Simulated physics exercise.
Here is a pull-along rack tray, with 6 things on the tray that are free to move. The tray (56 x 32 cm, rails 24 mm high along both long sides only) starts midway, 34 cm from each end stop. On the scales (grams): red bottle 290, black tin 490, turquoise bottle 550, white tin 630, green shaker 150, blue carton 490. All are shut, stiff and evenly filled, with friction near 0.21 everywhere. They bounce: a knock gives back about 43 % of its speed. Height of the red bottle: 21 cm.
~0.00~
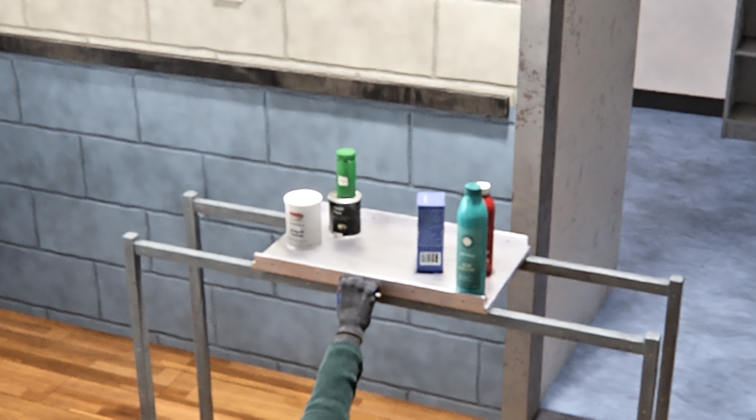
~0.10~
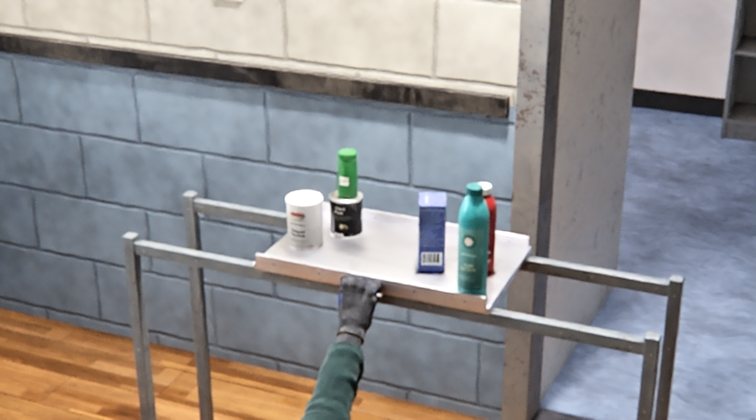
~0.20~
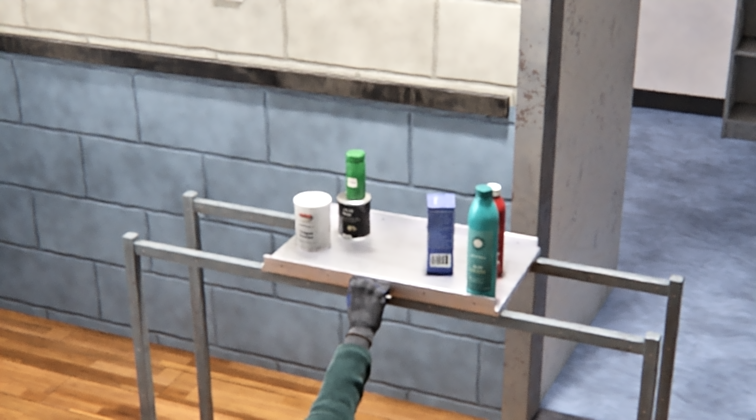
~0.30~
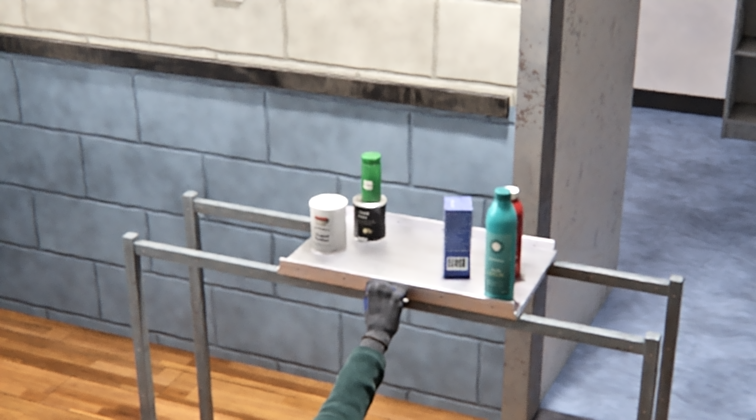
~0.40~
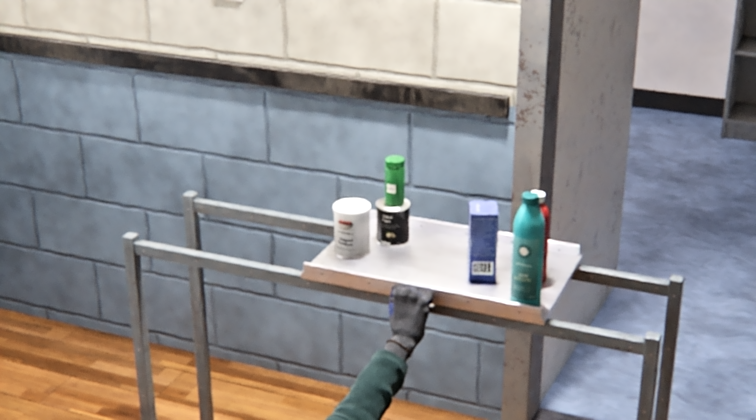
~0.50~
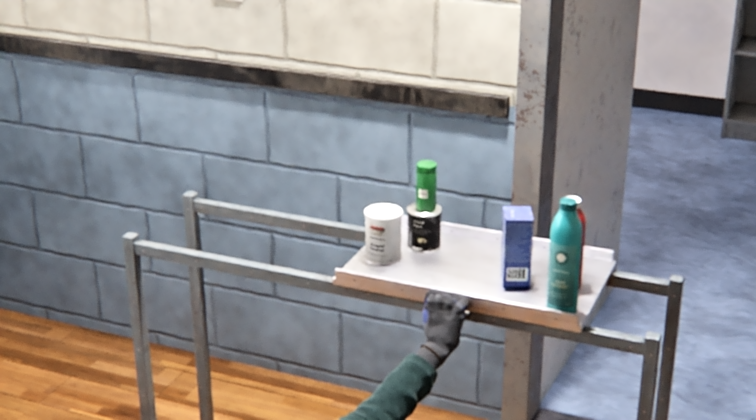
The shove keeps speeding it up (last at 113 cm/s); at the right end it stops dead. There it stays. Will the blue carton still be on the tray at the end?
The blue carton leaves the tray.
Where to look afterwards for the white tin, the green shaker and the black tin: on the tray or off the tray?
The white tin ends on the tray; the green shaker finishes off the tray; the black tin ends on the tray.
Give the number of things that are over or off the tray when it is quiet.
In all, 4.
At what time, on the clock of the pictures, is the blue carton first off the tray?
Near 0.9 s.
By 0.80 s, tray moved 34 cm right; red bottle and turquoise bottle now off the tray; blue carton 15 cm from its spot near (647, 269); green shaker 17 cm from its spot.
By 1.10 s, tray moved 34 cm right; blue carton now off the tray; green shaker tilted 43°; black tin 27 cm from its spot.
By 1.50 s, tray moved 34 cm right; green shaker now off the tray; white tin 29 cm from its spot; black tin 27 cm from its spot.
When it is over (1.9 s), off the tray, red bottle, turquoise bottle, green shaker and blue carton; not toppled but over 5 cm from the start, black tin and white tin.
